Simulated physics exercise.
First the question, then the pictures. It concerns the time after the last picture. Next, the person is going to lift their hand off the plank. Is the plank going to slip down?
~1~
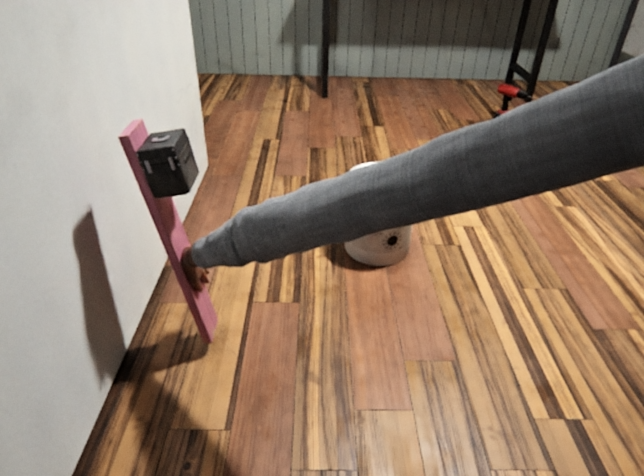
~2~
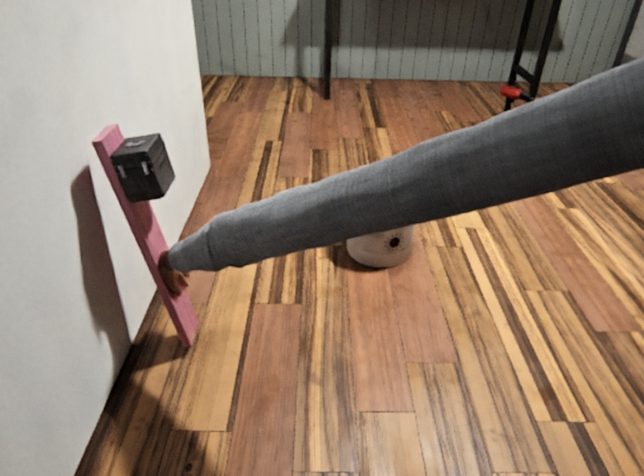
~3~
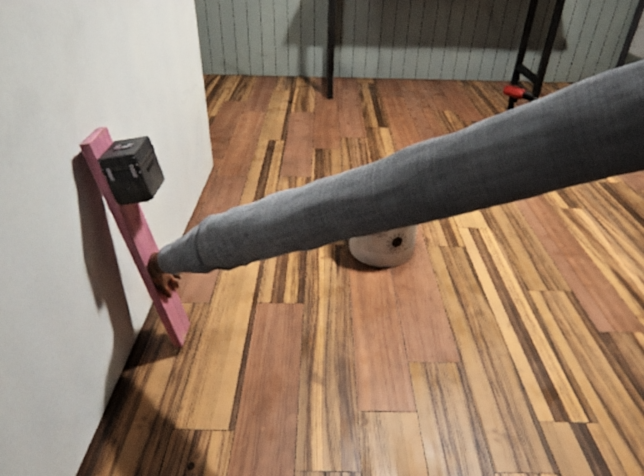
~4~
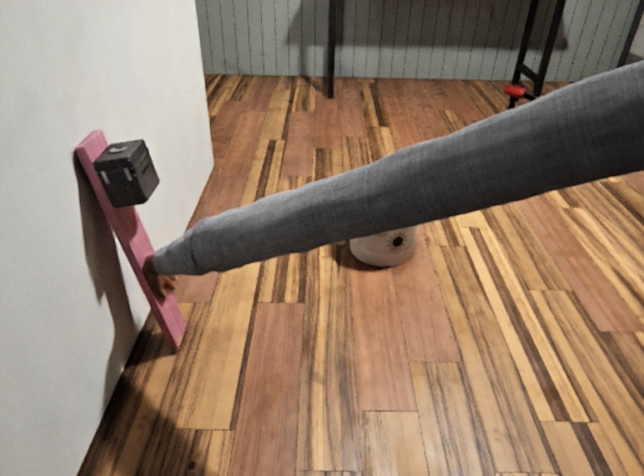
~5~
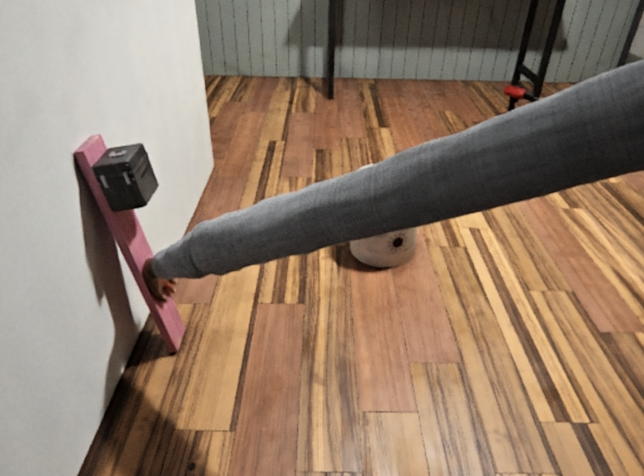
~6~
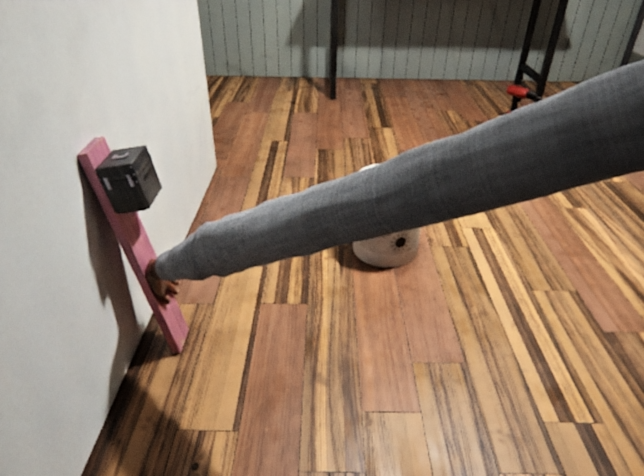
No - it stays propped.
Then, 0.40 s past the last view, nothing moves.
Then, 0.90 s past the last view, pink plank resting near (142, 257).
Finally, both still in place. Final places as the last picture's camera would see them, pink plank near (142, 257). The plank stays up.
